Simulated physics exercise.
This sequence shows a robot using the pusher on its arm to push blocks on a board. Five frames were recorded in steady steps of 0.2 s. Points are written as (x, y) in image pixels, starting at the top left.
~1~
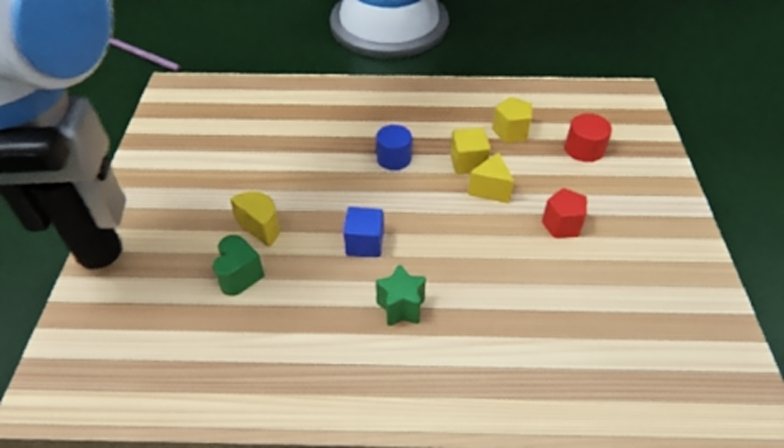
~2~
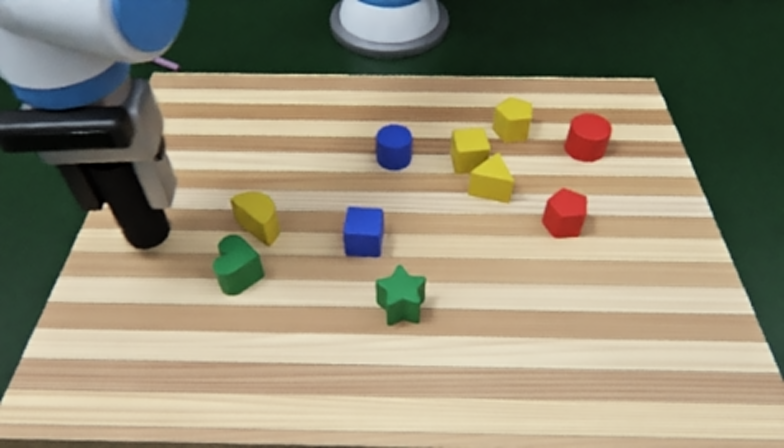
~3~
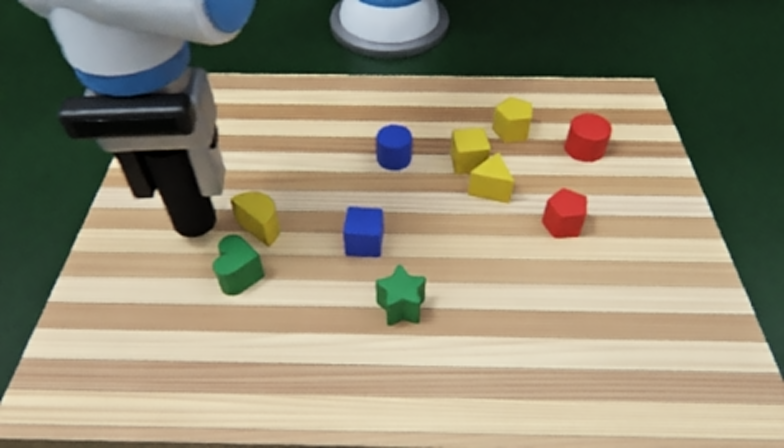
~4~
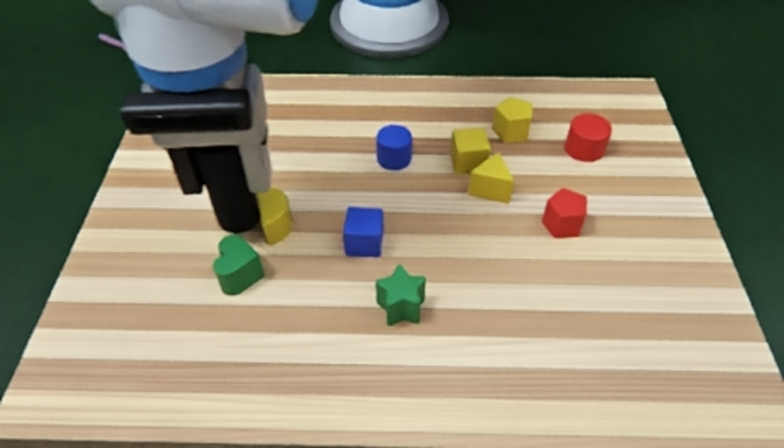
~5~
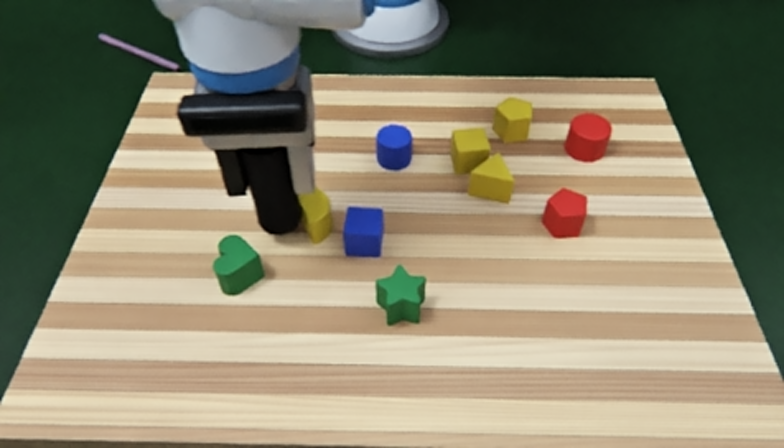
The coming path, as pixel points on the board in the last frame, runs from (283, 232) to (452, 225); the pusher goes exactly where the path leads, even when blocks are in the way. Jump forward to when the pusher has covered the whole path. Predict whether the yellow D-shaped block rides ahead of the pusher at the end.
The pusher moves past it.
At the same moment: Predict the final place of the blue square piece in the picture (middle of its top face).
The blue square piece ends near (435, 234).
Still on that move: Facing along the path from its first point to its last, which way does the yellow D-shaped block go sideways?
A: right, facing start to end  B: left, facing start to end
Answer: B.
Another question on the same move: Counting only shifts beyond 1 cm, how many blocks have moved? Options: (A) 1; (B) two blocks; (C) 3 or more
That would be B.
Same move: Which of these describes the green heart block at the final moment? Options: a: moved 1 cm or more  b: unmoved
Letter b.
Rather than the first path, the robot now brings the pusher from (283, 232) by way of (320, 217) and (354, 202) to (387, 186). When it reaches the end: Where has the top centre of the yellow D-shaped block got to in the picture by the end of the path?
My prediction: (409, 180).
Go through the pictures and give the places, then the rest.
Pusher tip at (101, 253); block tops, green heart block at (233, 254); yellow D-shaped block at (255, 204); blue square piece at (363, 220), in the first picture.
Pusher at (149, 234); blocks unchanged, in the second picture.
Pusher at (196, 223); blocks unchanged, in the third picture.
Pusher at (239, 219); yellow D-shaped block at (271, 202), in the fourth picture.
Pusher at (280, 220); green heart block at (233, 254); yellow D-shaped block at (312, 201); blue square piece at (363, 220), in the fifth picture.
The first path, step by step. One third of the way, pusher at (341, 218); yellow D-shaped block at (368, 191); blue square piece at (383, 222), turned 60° clockwise.
Two thirds of the way, pusher at (397, 216); yellow D-shaped block at (407, 180), turned 65° anticlockwise; blue square piece at (422, 233), turned 120° clockwise.
At the end, pusher at (453, 213); green heart block in place; yellow D-shaped block at (409, 179), turned 65° anticlockwise; blue square piece at (435, 234), turned 170° clockwise.
